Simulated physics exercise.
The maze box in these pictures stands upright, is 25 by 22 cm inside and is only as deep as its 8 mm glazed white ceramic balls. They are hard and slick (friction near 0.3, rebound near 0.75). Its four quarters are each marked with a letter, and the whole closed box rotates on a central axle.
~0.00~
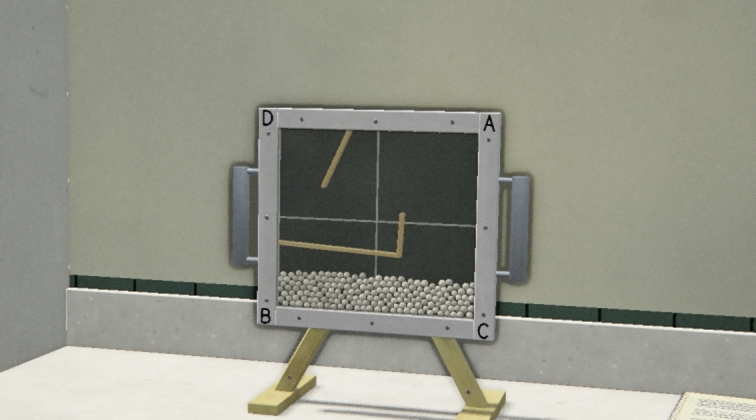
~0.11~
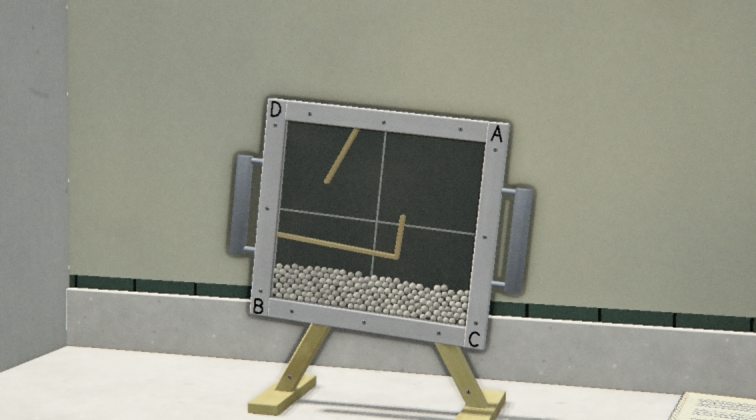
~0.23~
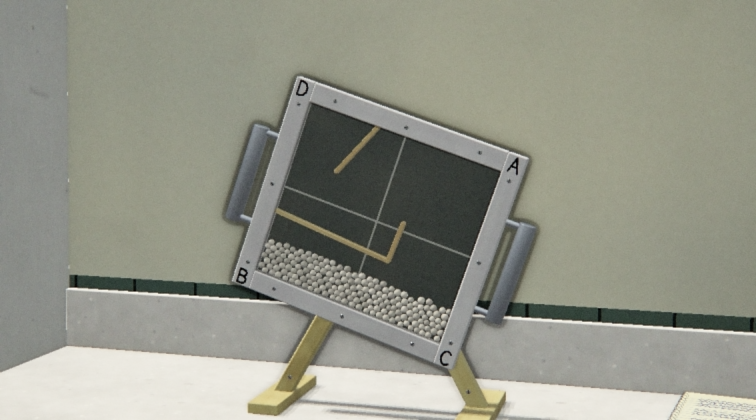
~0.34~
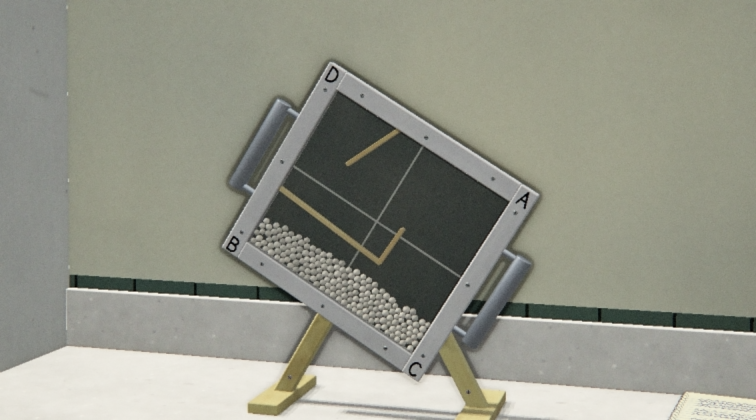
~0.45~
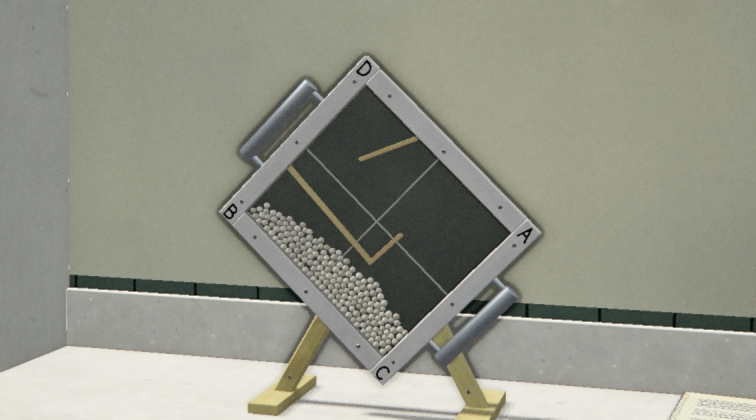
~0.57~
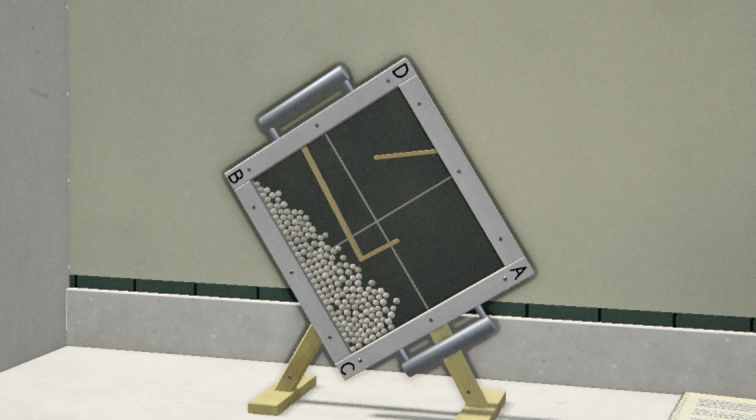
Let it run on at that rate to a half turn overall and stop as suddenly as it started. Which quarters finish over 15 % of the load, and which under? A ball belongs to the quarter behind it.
Quarter A: Over; quarter B: Under; quarter C: Under; quarter D: Over 15 %.
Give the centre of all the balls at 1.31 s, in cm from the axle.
Some 6 cm left and 8 cm below.
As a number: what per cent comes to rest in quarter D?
Some 20 per cent.
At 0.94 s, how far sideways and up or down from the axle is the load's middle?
About 4 cm left and 9 cm below.
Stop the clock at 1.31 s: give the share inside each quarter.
Quarter A: 70; quarter B: 0; quarter C: 30; quarter D: 0.
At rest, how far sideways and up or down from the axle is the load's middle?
Some 5 cm left and 8 cm below.
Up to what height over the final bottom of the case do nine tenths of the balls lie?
About 7 cm.
By 0.94 s it has turned 100°, the balls' middle is 4 cm left of and 9 cm below the axle; by quarter, A 35 %, C 65 %.
By 1.31 s it has turned 143°, the balls' middle is 6 cm left of and 8 cm below the axle; by quarter, A 70 %, C 30 %.
All still by 2.4 s, A 80 %, B 0 %, C 0 %, D 20 %.
